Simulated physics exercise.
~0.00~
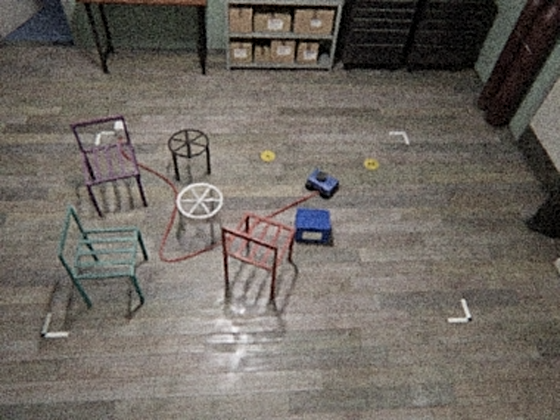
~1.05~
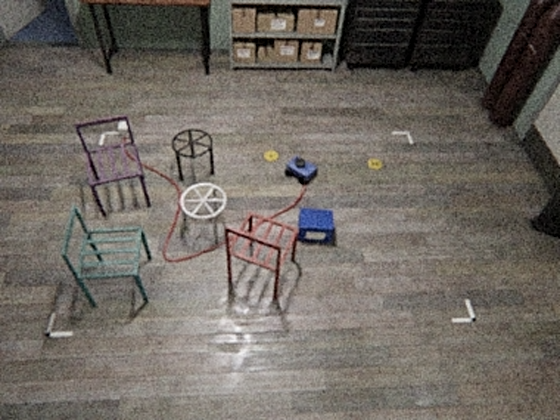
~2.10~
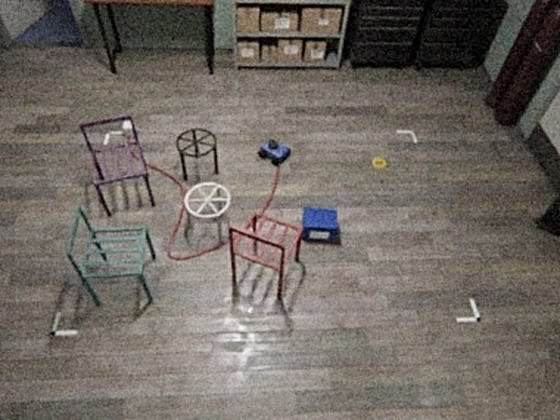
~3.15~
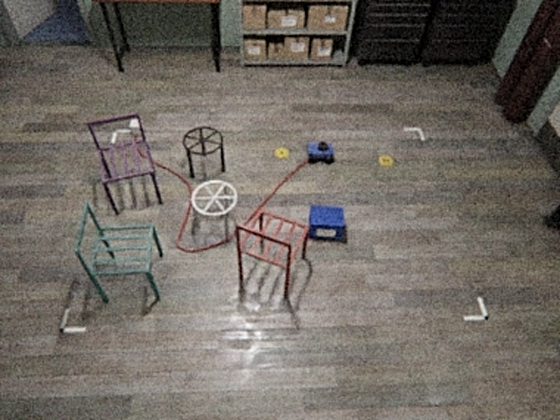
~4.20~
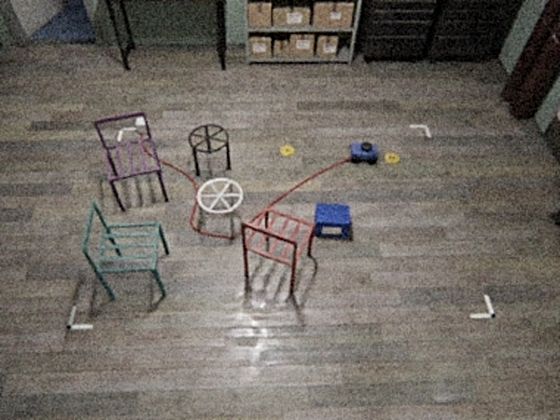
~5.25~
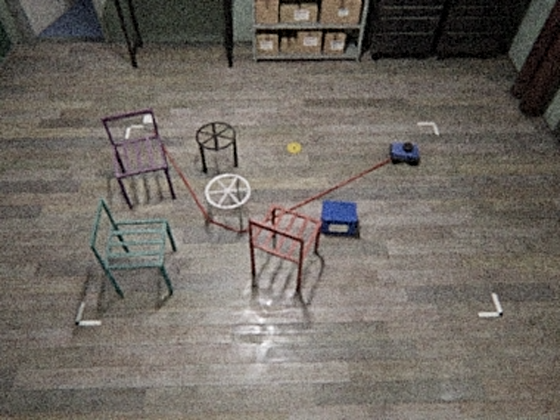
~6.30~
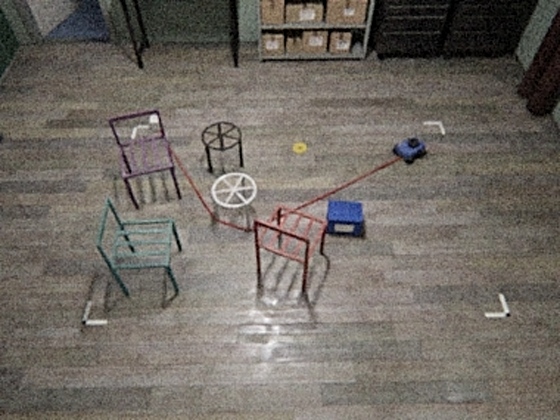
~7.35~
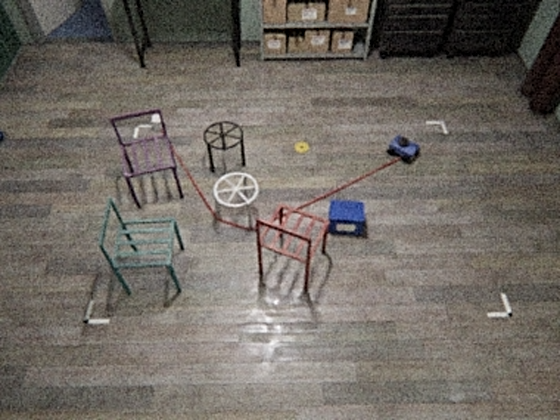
On a workshop floor, a small blue cart pulls a red lead left, then right, and stops.
